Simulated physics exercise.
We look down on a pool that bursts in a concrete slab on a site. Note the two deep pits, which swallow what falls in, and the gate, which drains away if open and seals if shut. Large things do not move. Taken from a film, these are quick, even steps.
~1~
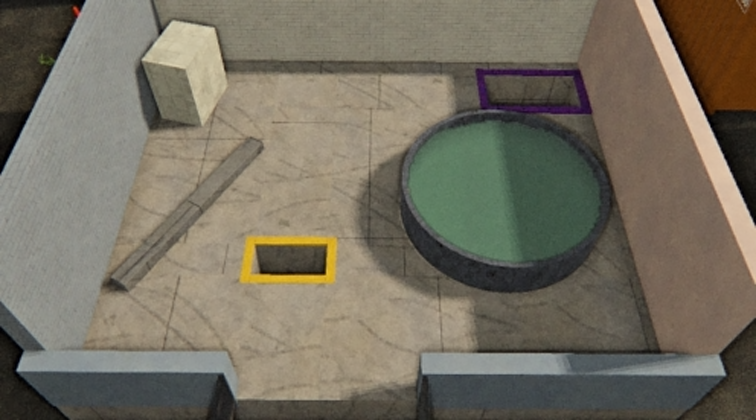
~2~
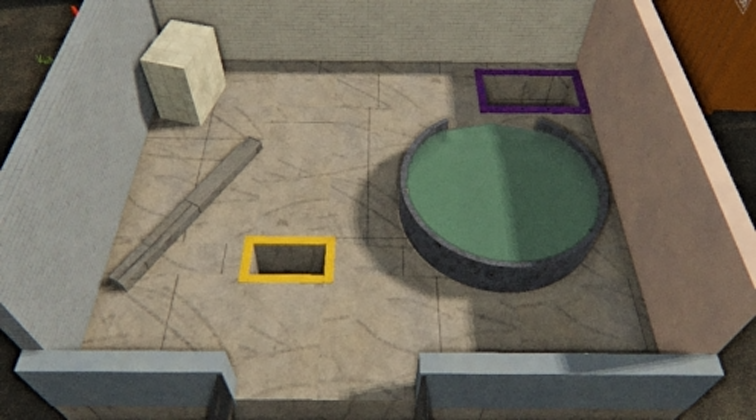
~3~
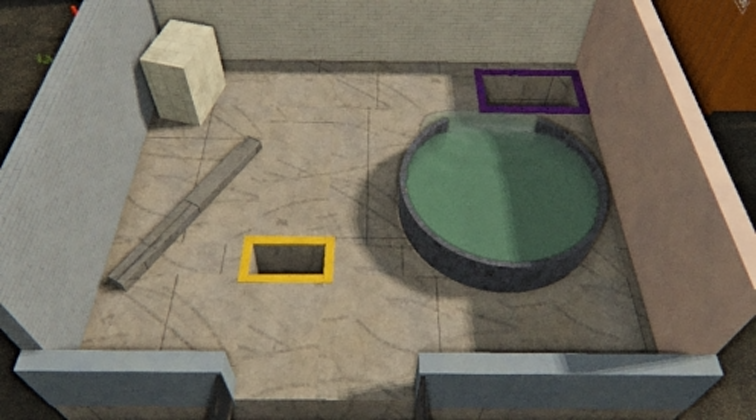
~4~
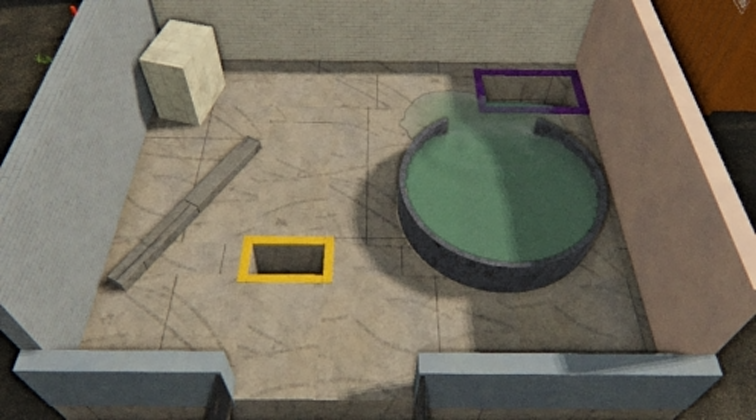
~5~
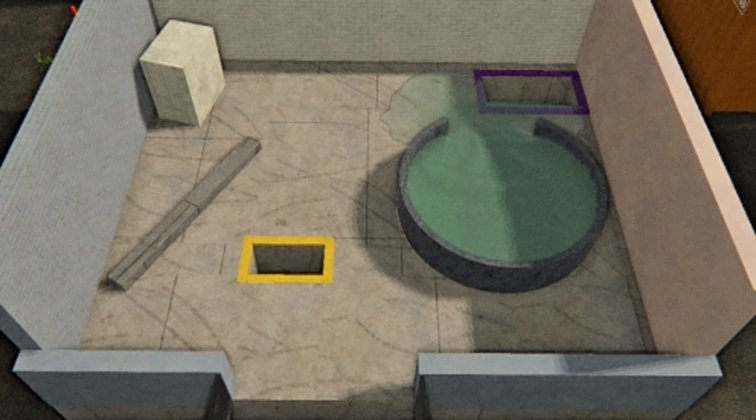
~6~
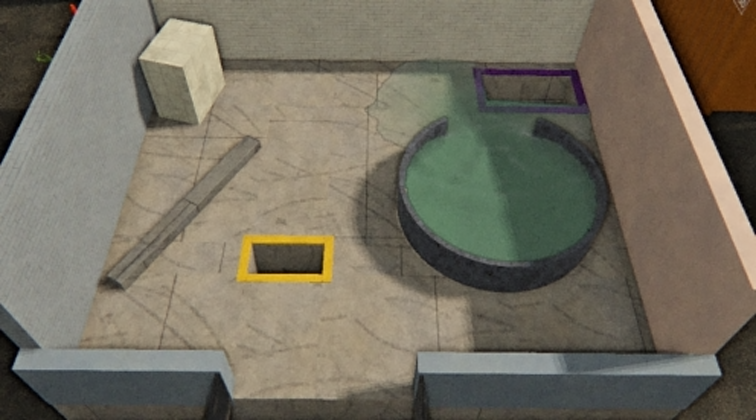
Walled concrete yard with two pits, a round pool opening at its far side and green water spreading across the slab.
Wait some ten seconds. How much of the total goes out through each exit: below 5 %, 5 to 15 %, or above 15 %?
My prediction: The gate drains a share short of five per cent; the purple pit drains a share exceeding fifteen per cent; the yellow pit drains a share short of five per cent.
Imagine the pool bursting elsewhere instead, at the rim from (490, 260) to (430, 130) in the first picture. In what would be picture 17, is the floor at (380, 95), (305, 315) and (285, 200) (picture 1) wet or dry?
Result, in sequence: Untouched by the flood; inundated; inundated.
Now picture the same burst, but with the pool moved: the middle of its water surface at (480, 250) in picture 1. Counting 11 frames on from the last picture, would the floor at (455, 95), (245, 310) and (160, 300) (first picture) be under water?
In order: Inundated, then unflooded, then unflooded.
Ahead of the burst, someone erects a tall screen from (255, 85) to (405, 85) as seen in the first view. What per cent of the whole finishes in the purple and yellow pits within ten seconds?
The purple pit takes 40 per cent and the yellow pit 0 per cent.
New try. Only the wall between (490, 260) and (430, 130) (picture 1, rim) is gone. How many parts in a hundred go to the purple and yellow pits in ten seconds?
For purple it's about 0 per cent, and for yellow about 25 per cent.
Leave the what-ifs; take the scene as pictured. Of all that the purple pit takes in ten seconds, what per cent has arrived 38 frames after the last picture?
Close to 85 percent.
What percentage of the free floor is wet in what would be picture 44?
My estimate is close to 55 per cent.
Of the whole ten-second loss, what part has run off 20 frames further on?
Approximately 60 in a hundred, I think.
A moment on, water covers 15 % of the floor; the gate 0 %, the purple pit 7 %, the yellow pit 0 %.
Next, water covers 25 % of the floor; the gate 0 %, the purple pit 14 %, the yellow pit 0 %.
Then, water covers 40 % of the floor; the gate 0 %, the purple pit 23 %, the yellow pit 0 %.
Later, water covers 55 % of the floor; the gate 0 %, the purple pit 33 %, the yellow pit 0 %.
In the end, water covers 75 % of the floor; the gate 0 %, the purple pit 38 %, the yellow pit 1 %.
